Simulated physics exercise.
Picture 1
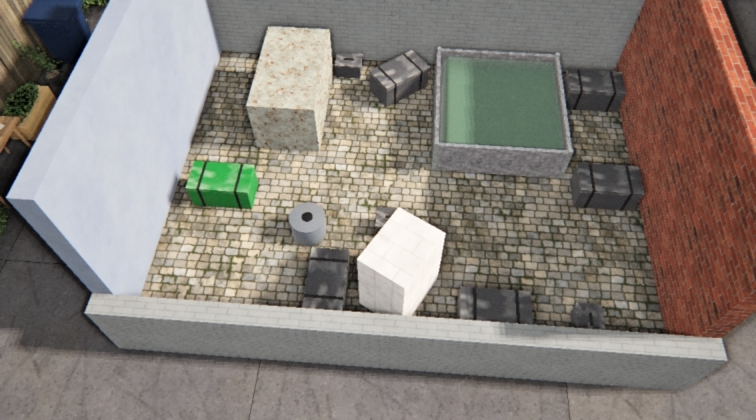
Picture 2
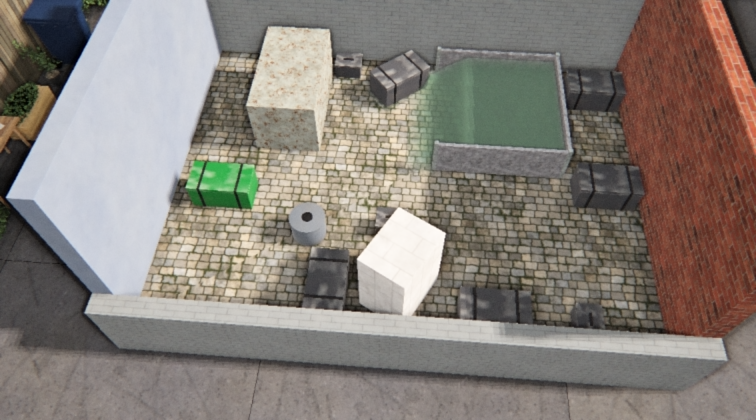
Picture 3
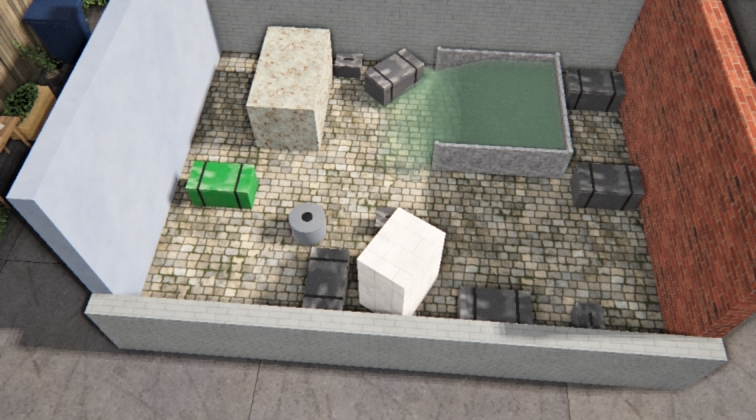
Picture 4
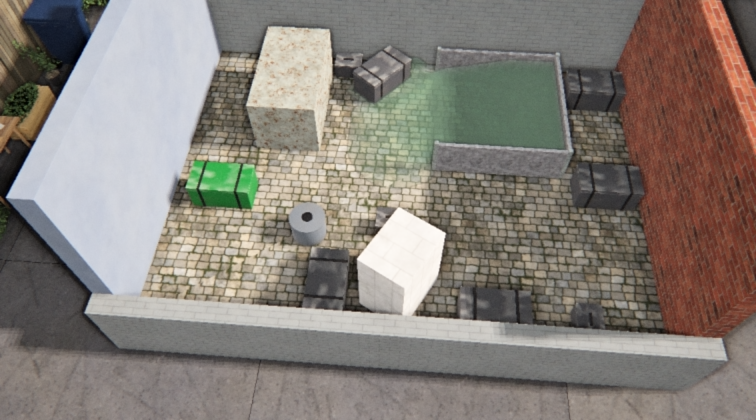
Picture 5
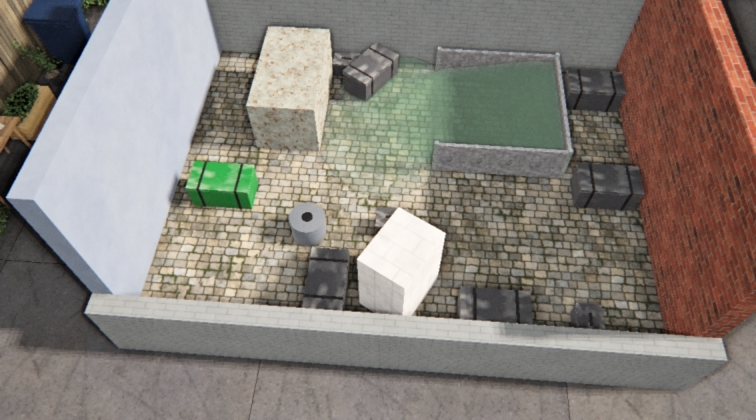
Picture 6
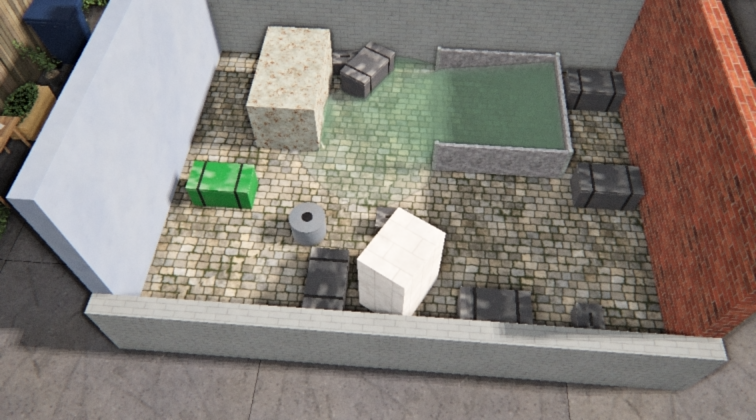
To begin with, greenish water fills a walled tank at the back right of a paved court, with a green trunk at left. The tank's left side opens and water spreads leftward over the cobbles, nudging a dark trunk toward the speckled block, while the green trunk stays still.
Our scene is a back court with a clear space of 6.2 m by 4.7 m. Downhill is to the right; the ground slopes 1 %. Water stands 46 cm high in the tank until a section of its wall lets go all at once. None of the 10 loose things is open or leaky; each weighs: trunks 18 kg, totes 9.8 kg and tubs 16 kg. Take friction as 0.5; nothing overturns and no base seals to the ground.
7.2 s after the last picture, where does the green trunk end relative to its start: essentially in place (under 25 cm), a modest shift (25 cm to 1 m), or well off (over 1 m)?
It'll be greatly displaced.
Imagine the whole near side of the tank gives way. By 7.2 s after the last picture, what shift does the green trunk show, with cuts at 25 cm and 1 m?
In that scenario the green trunk would have stayed in place.
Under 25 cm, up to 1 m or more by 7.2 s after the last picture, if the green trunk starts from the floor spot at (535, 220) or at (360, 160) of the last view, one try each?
Nearly still; swept far.
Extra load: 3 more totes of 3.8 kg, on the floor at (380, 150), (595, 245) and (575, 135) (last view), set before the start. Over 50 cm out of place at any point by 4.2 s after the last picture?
Answers, first to last: Exceeding, not exceeding, not exceeding.
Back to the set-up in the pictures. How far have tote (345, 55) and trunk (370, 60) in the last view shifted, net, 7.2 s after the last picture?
First 10 cm, then 10 cm.
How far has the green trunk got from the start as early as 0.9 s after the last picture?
Roughly 5 centimetres by that point.
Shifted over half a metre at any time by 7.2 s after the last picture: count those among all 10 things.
The tally stands at 5.
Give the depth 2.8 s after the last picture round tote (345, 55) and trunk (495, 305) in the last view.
10 and 0 cm.
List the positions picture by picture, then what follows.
In the first frame, the green trunk at (220, 176) rests on the ground; 3.1 m2 under water; 0 of 10 have shifted.
In the second frame, the green trunk at (220, 176), on the bottom; 3.8 m2 under water; 0 of 10 have shifted.
In the third frame, the green trunk at (220, 176), on the bottom; water covers 4.6 m2; 1 of 10 have shifted.
In the fourth frame, the green trunk at (220, 176) rests on the ground; water covers 5.5 m2; 1 of 10 have shifted.
In the fifth frame, the green trunk at (220, 176), on the bottom; 6.6 m2 under water; 1 of 10 have shifted.
In the sixth frame, the green trunk at (220, 176) rests on the ground; water covers 7.3 m2; 2 of 10 have shifted.
Then, 0.9 s after the last picture the green trunk is near (218, 176), 0.0 m from its start, aground; 2 afloat.
Then, 2.8 s after the last picture the green trunk is near (199, 178), 0.3 m from its start, aground; 2 afloat.
Then, 4.8 s after the last picture the green trunk is near (248, 162), 0.4 m from its start, afloat; 3 afloat.
Then, 7.2 s after the last picture the green trunk is near (367, 167), 1.9 m from its start, afloat; 3 afloat.
